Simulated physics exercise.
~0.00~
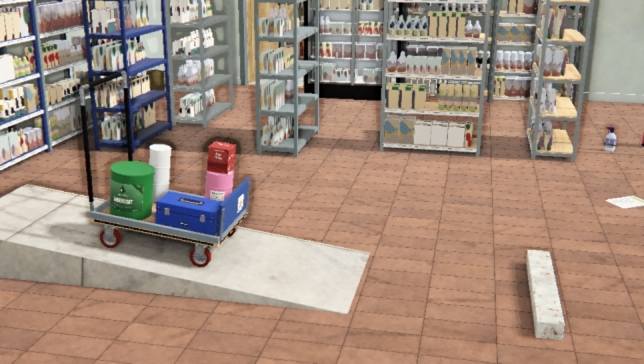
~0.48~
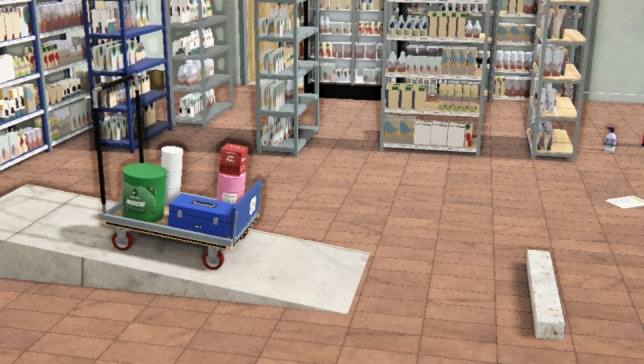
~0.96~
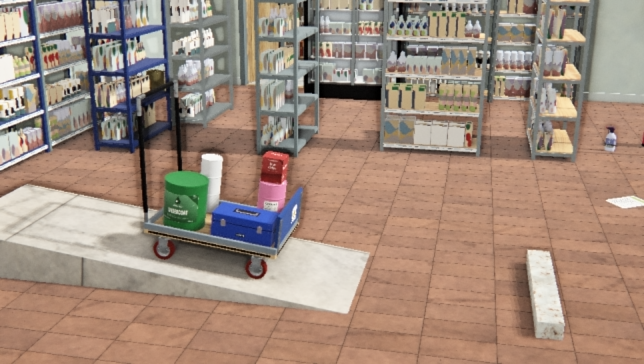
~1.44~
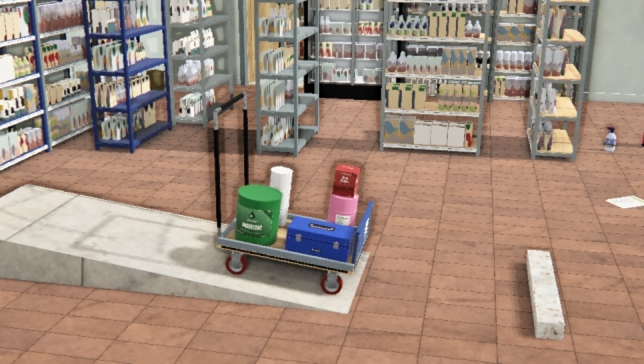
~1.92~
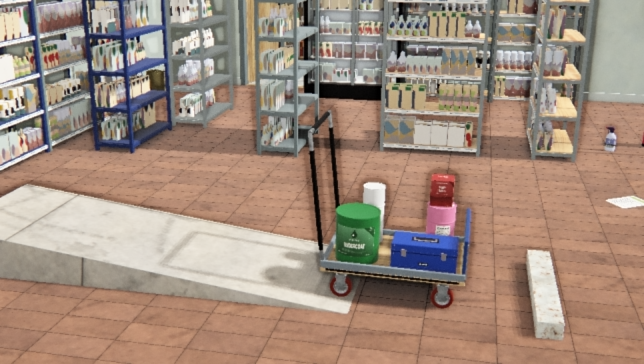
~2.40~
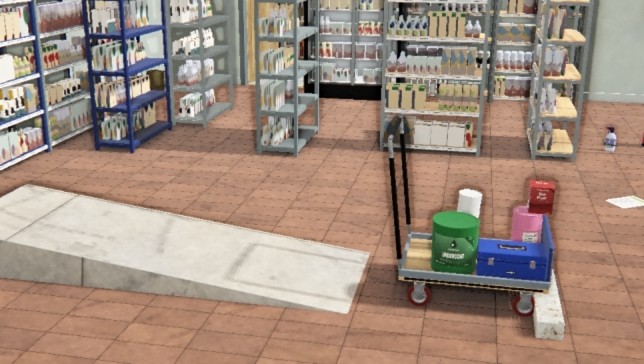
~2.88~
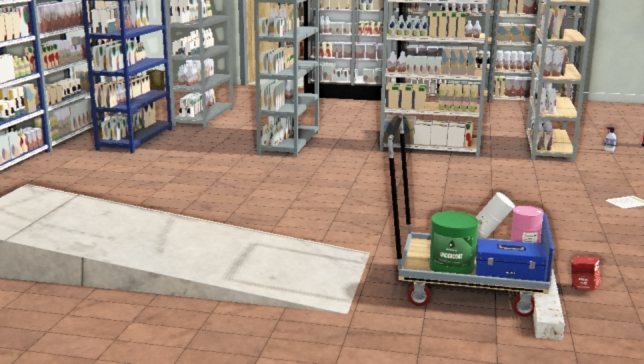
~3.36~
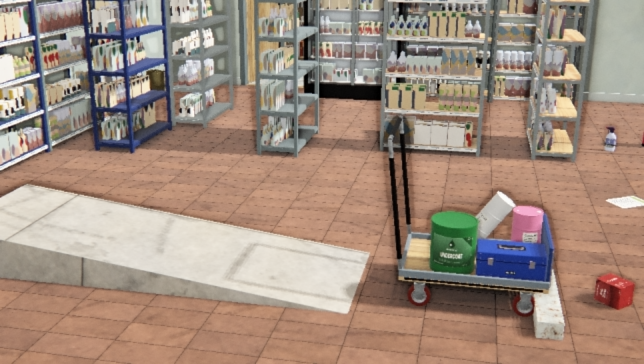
A loaded trolley rolled down a ramp and across the tiled floor to the right until it stopped at a kerb, where the red box flew off the front and landed tipped over on the ground, while the white canister toppled and lay slanted on the deck.
